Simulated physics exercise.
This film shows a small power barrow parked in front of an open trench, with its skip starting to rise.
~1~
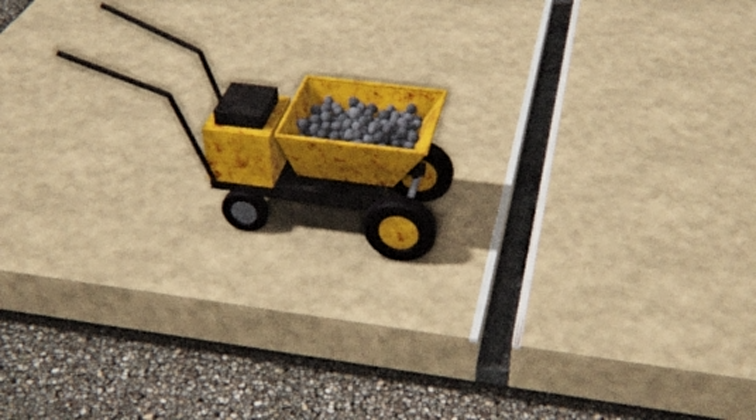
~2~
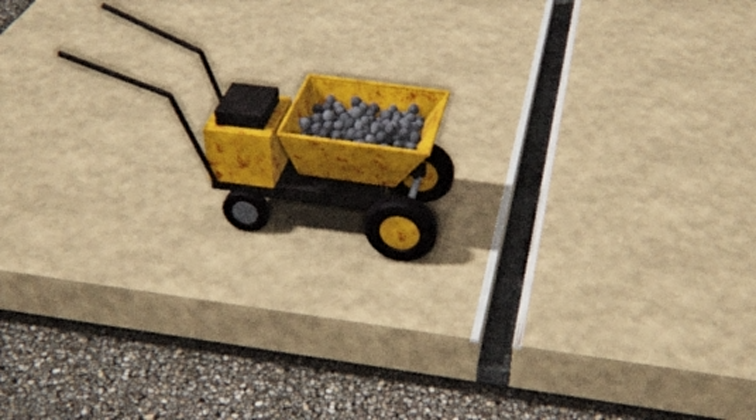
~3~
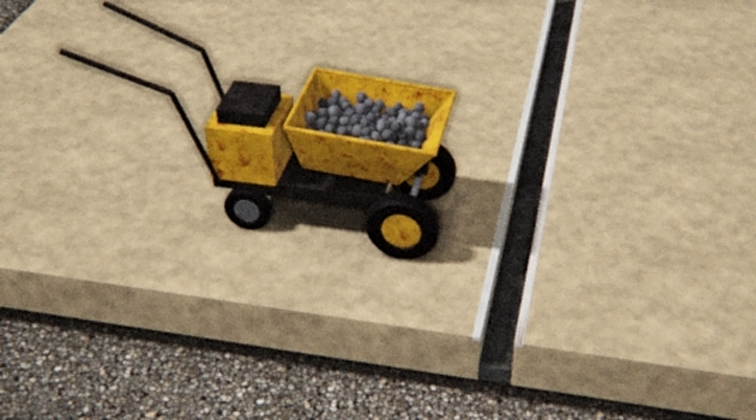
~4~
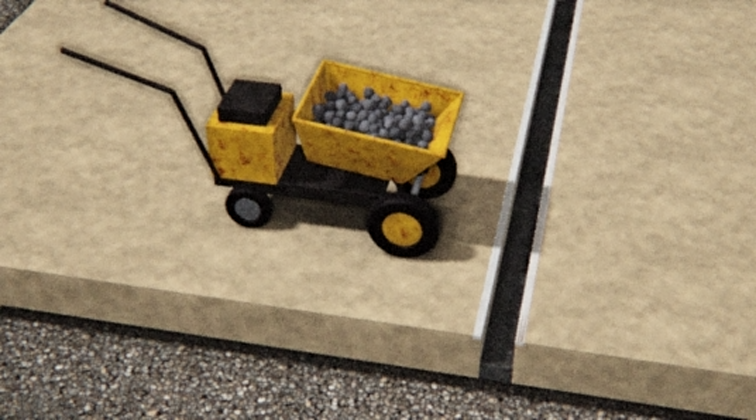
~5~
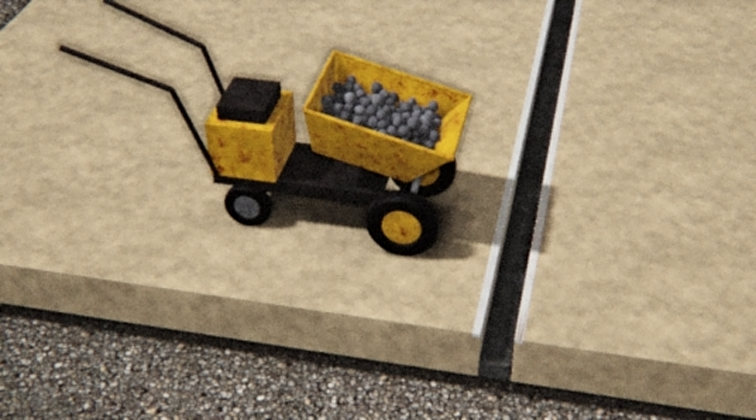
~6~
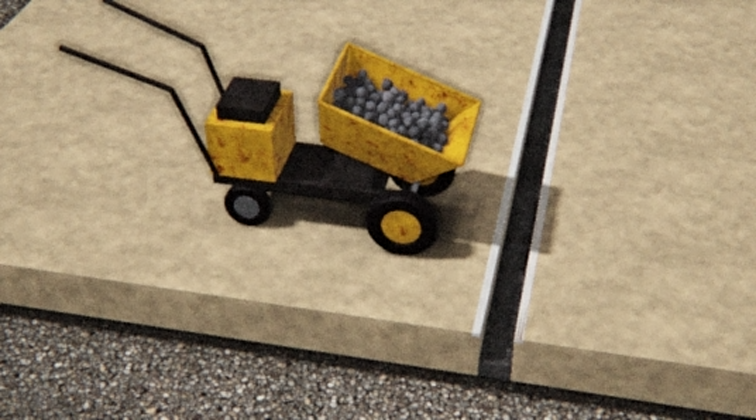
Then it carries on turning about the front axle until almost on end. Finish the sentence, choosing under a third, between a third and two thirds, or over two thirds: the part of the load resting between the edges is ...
The part between the edges is between a third and two thirds of the load.
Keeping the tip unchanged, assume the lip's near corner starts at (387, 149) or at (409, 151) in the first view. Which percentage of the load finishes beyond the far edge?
Try 1: 10 %. Try 2: 20 %.
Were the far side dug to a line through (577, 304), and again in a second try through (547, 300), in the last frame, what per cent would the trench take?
About 100 and 80 per cent.
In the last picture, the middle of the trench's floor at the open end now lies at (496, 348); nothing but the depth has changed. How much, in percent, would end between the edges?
Estimated share: Approx. 40 %.
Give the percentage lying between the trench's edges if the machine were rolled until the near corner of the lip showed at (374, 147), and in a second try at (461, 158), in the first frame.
Around 60 % the first time and around 0 % the second.
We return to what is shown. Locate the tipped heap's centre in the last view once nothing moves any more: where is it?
(528, 234).
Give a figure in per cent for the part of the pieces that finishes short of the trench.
It works out to close to 0 per cent.
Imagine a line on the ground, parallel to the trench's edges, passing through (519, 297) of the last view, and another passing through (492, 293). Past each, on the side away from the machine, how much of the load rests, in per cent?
About 50 % and 100 %.
Just after the last frame, skip tipped steeply; every one in the skip.
A moment on, skip tipped right over; roughly two thirds in the skip; about a tenth in or heaped over the trench; roughly a quarter beyond it; just a few falling.
Further on, skip tipped right over; about a tenth in the skip; roughly half in or heaped over the trench; roughly half beyond it.
When it is over, skip tipped right over; roughly half in or heaped over the trench; roughly half beyond it.
